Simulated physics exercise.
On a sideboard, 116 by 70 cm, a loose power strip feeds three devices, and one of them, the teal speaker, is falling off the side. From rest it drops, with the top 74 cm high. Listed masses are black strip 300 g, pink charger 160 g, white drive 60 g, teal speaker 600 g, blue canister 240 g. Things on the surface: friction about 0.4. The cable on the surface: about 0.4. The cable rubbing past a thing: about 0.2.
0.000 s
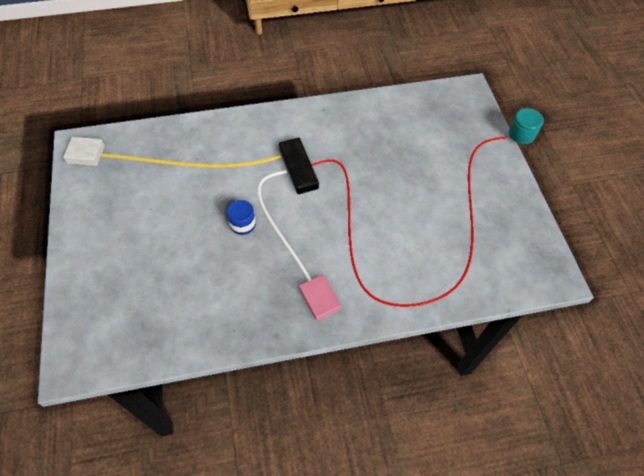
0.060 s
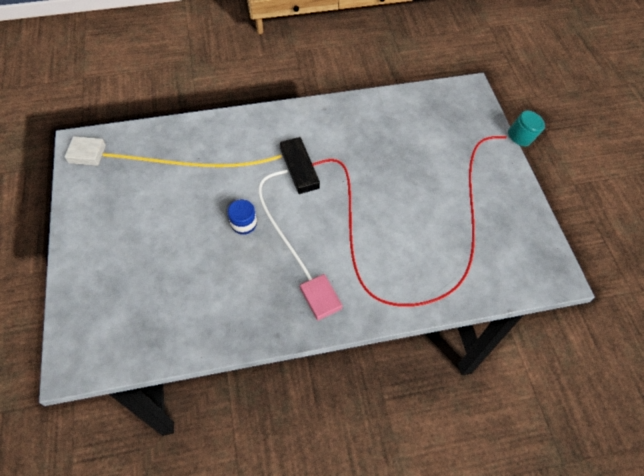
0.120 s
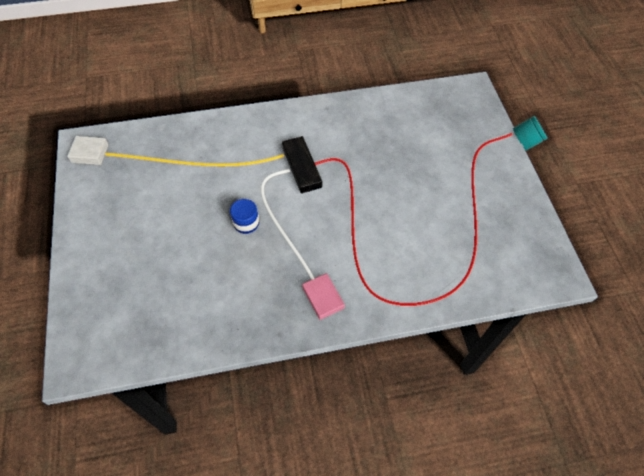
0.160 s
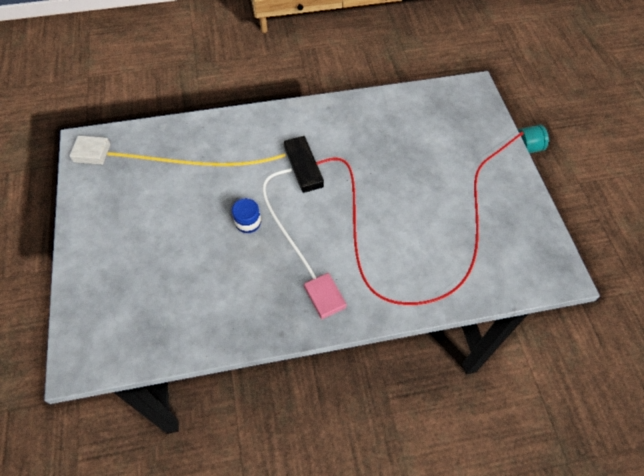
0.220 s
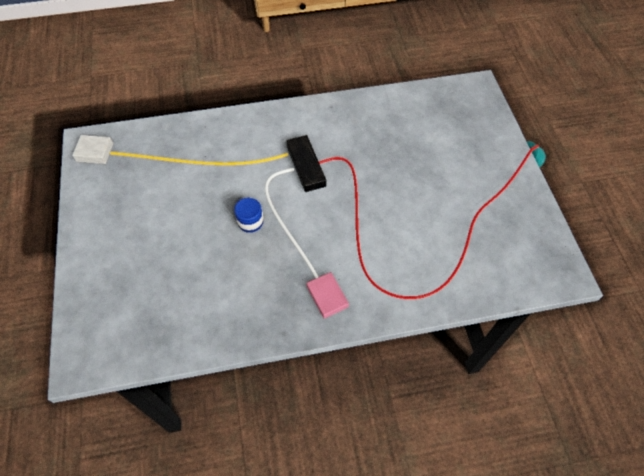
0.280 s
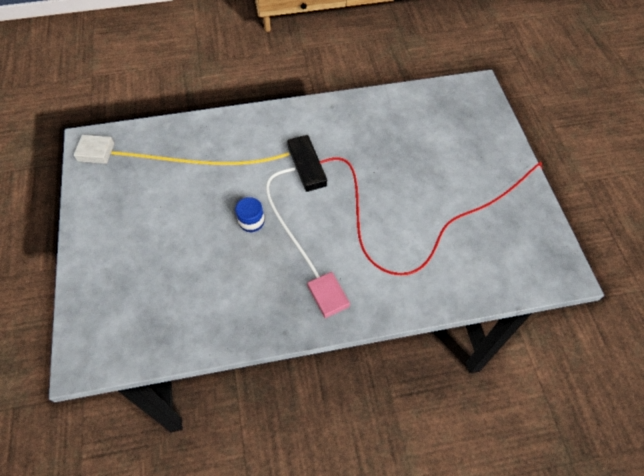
A teal cylinder at the right edge of a grey table, seen from above at an angle in a wood-floored room, tips over the side and drops out of sight, drawing its red cable after it. A black power strip sits near the centre, with a white box left, a pink block in front and a blue canister between. The red loop shrinks and straightens rightward, while the view drifts very slightly.
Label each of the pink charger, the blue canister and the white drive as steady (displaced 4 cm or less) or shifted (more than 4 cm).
Labels: Pink charger - steady, blue canister - steady, white drive - shifted.
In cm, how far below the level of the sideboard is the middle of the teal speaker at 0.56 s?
Depth: About 70 cm.
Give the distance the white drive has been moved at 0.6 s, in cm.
5 cm.
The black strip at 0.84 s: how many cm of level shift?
Level shift: Approx. 6 cm.
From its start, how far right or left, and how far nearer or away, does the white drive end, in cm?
Sideways about 7 cm to the right; in depth about 2 cm closer in.
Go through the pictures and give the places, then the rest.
The first picture shows pink charger (320, 295); blue canister (240, 210); white drive (82, 148); red cable runs through (346, 174) (352, 254) (429, 302) (472, 233) (472, 157).
The second picture shows teal speaker (530, 120); red cable runs through (347, 174) (430, 302) (473, 157).
The third picture shows teal speaker (530, 133); red cable runs through (349, 173) (432, 301) (475, 156).
The fourth picture shows teal speaker (531, 140); red cable runs through (351, 173) (434, 300) (489, 158).
The fifth picture shows teal speaker (529, 156); red cable runs through (353, 172) (440, 288) (527, 157).
The sixth picture shows pink charger (329, 293); blue canister (249, 208); white drive (92, 146); red cable runs through (354, 174) (366, 254) (440, 236) (509, 190).
By 0.6 s, the strip's end of the red cable at (336, 156); white drive 5 cm off its start, teal speaker over the edge, black strip 5 cm off its start.
By 0.8 s, the strip's end of the red cable at (338, 155); white drive 7 cm off its start, teal speaker over the edge, black strip 5 cm off its start.
By 1.1 s, the strip's end of the red cable at (338, 155); white drive 7 cm off its start at (121, 147), teal speaker over the edge, black strip 5 cm off its start at (328, 154).
By 1.4 s, the strip's end of the red cable at (338, 155); white drive 7 cm off its start, teal speaker over the edge, black strip 5 cm off its start.
By 2.6 s, the strip's end of the red cable at (338, 155); white drive 7 cm off its start at (121, 147), blue canister 0 cm off its start at (249, 208), pink charger 0 cm off its start at (329, 293), teal speaker over the edge.
